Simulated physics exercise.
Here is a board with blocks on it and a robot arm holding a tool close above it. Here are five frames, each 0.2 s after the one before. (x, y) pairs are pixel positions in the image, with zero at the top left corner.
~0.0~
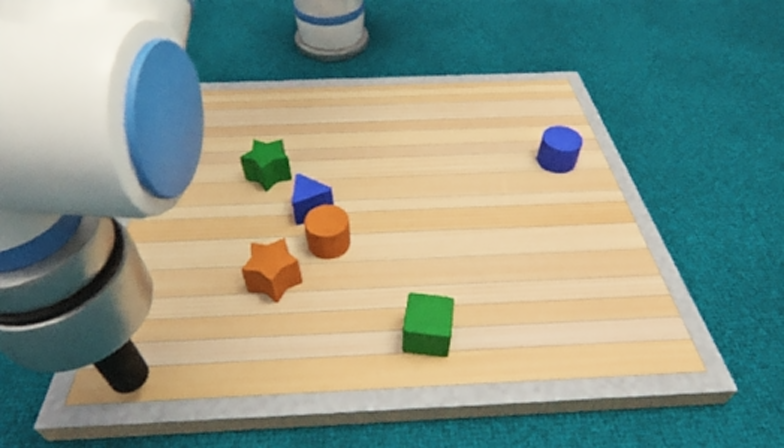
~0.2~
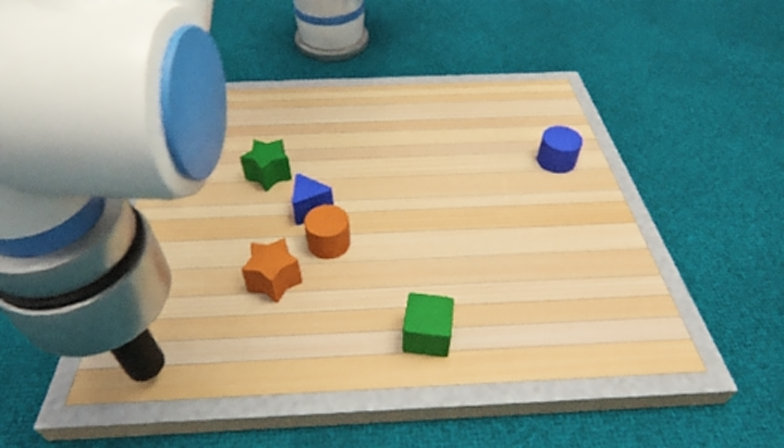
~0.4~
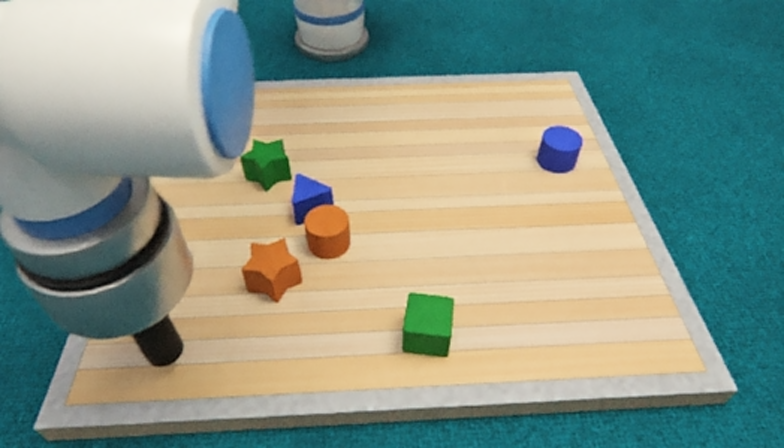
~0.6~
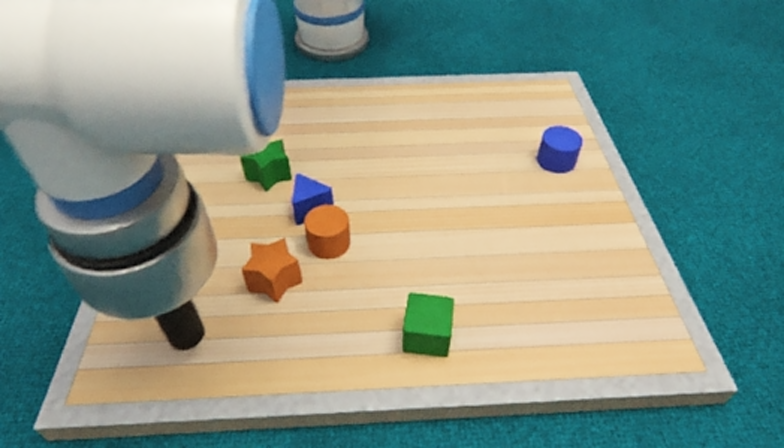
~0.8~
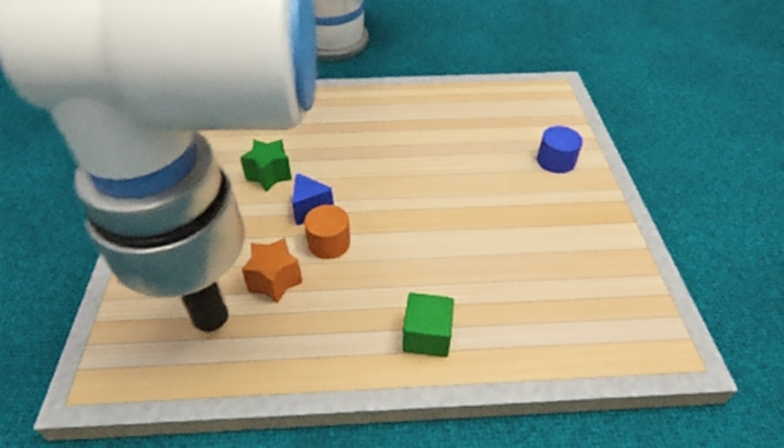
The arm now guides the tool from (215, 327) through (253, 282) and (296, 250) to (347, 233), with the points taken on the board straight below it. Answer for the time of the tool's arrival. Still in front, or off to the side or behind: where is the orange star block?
The orange star block won't leave the front of the tool.
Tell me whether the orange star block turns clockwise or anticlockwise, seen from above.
From the top: Clockwise.
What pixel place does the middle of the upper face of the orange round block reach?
The top centre is at (414, 201).
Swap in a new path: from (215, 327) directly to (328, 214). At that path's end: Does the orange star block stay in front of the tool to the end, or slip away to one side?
Slid off.
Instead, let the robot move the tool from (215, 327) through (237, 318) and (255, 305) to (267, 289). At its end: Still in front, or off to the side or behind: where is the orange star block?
By then it is in front of the tool.
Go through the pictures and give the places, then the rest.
Lower end of the tool at (130, 377), tops of blocks, orange star block at (269, 257), blue triangular block at (307, 187), orange round block at (327, 220), in the first frame.
Tool at (146, 365), blocks as before, in the second frame.
Tool at (165, 351), blocks as before, in the third frame.
Tool at (187, 335), blocks as before, in the fourth frame.
Tool at (211, 318), orange star block at (269, 257), blue triangular block at (307, 187), orange round block at (327, 220), in the fifth frame.
On the path given first. One third of the way, tool at (250, 273); orange star block at (288, 248), turned 25° clockwise.
Two thirds of the way, tool at (294, 240); orange star block at (326, 229), turned 70° clockwise; orange round block at (362, 210).
At the end, tool at (346, 223); orange star block at (378, 214), turned 75° clockwise; blue triangular block not moved; orange round block at (414, 201).
